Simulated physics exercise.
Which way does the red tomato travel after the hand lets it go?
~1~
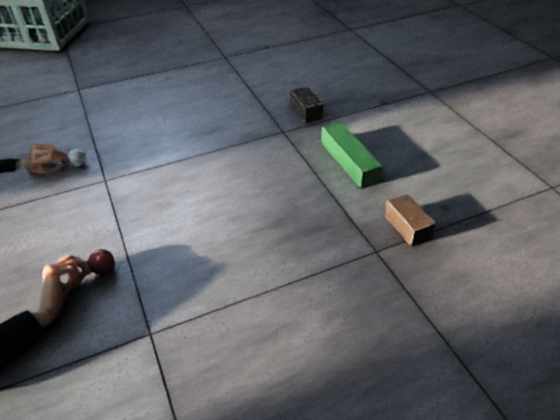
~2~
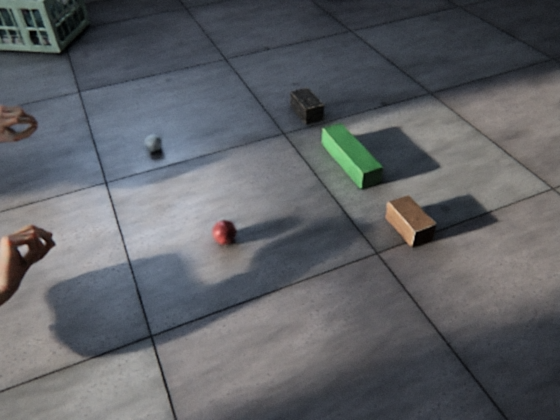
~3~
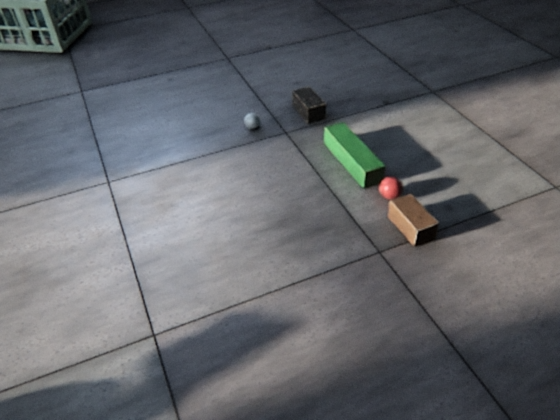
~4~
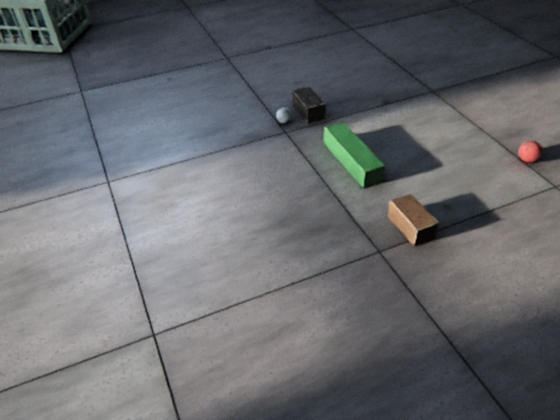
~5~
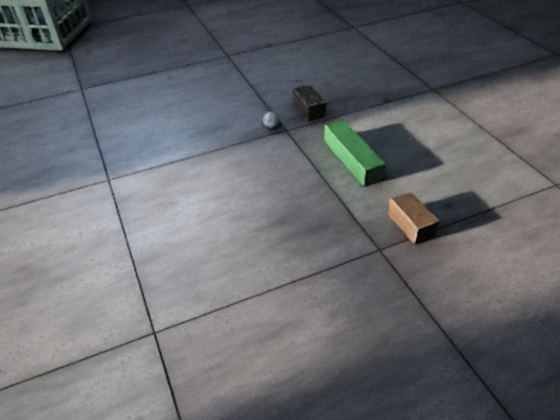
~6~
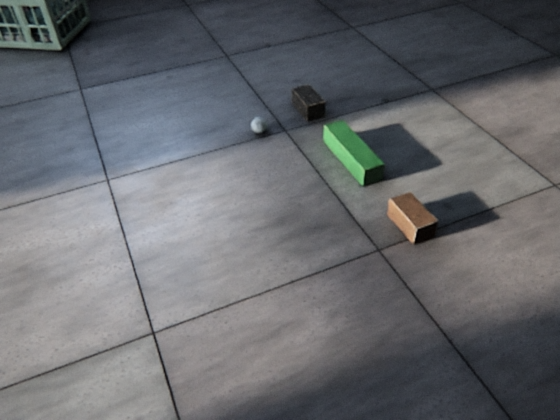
It rolls to the right across the tiles, going through the gap between the green block and the brown brick.
Two hands at the left reach over a shadow-streaked floor of grey tiles, seen from above at a slant, one at a red tomato and the other at a small pale ball. A black block, a longer green block and a brown brick stand in a spaced row to the right, with a pale green crate at the top left. The hands let go and draw back as both things roll right. The tomato passes between the green block and the brown brick and rolls out of view. The ball reaches the black block, bounces off and rolls a short way back left.
